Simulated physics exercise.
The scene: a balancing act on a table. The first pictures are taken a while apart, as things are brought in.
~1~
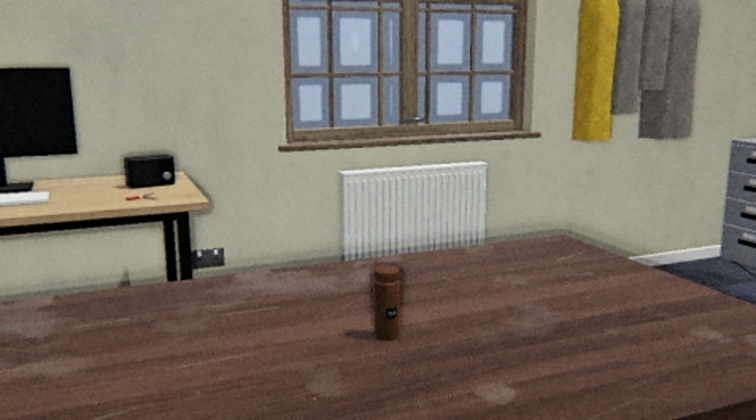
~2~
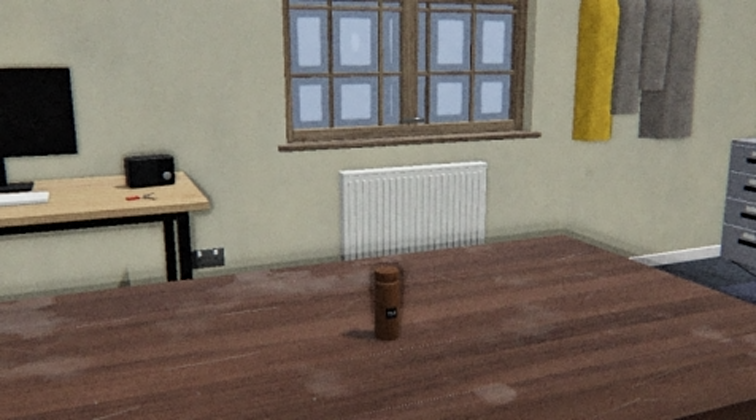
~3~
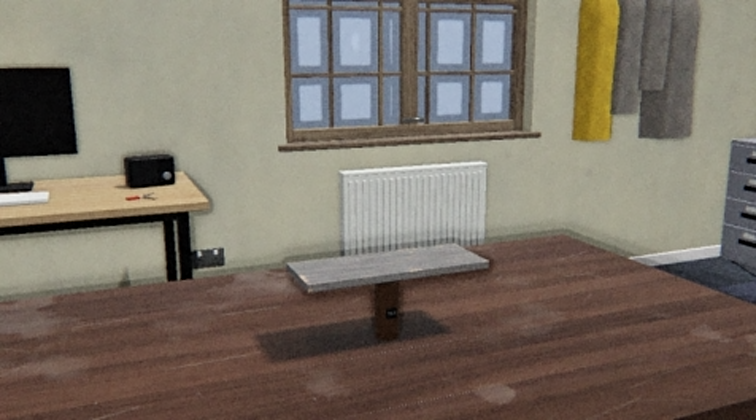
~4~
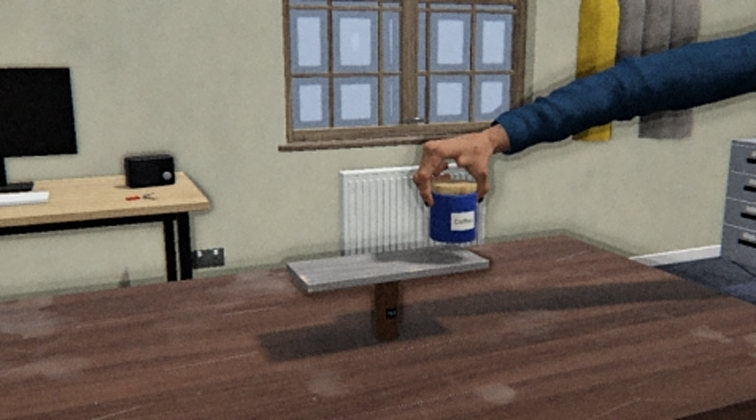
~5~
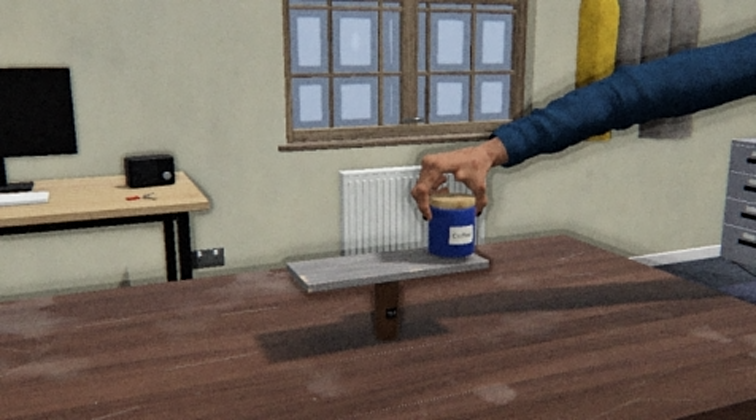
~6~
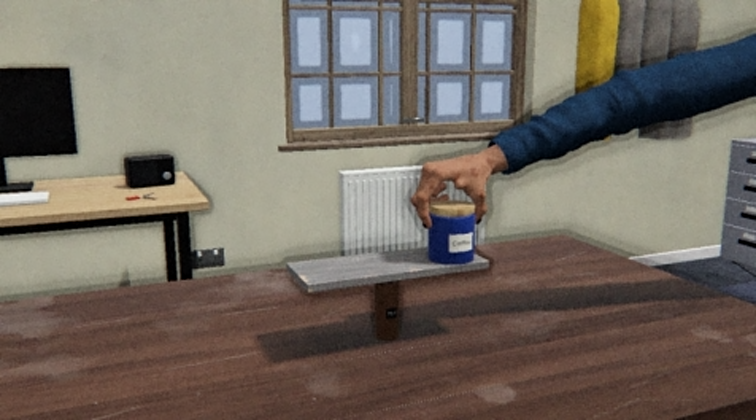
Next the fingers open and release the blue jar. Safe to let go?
In the end the stack loses its balance.
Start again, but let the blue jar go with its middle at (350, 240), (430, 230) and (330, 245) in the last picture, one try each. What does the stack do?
In the first case it gives way; in the second case it loses its balance; in the third case it loses its balance.
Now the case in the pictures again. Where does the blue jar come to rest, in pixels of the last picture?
Around (478, 294).
Then, 0.30 s on from there, blue jar now fallen; grey board turned 41° from how it was put.
Then, 0.50 s on from there, grey board turned 55° from how it was put; brown shaker turned 4° from how it was put.
Then, 0.80 s on from there, grey board now fallen; brown shaker turned 70° from how it was put.
Then, 0.90 s on from there, brown shaker now fallen.
In the end, fallen, blue jar, brown shaker and grey board. At the end, from the last picture's camera, blue jar near (478, 294). The stack comes apart.
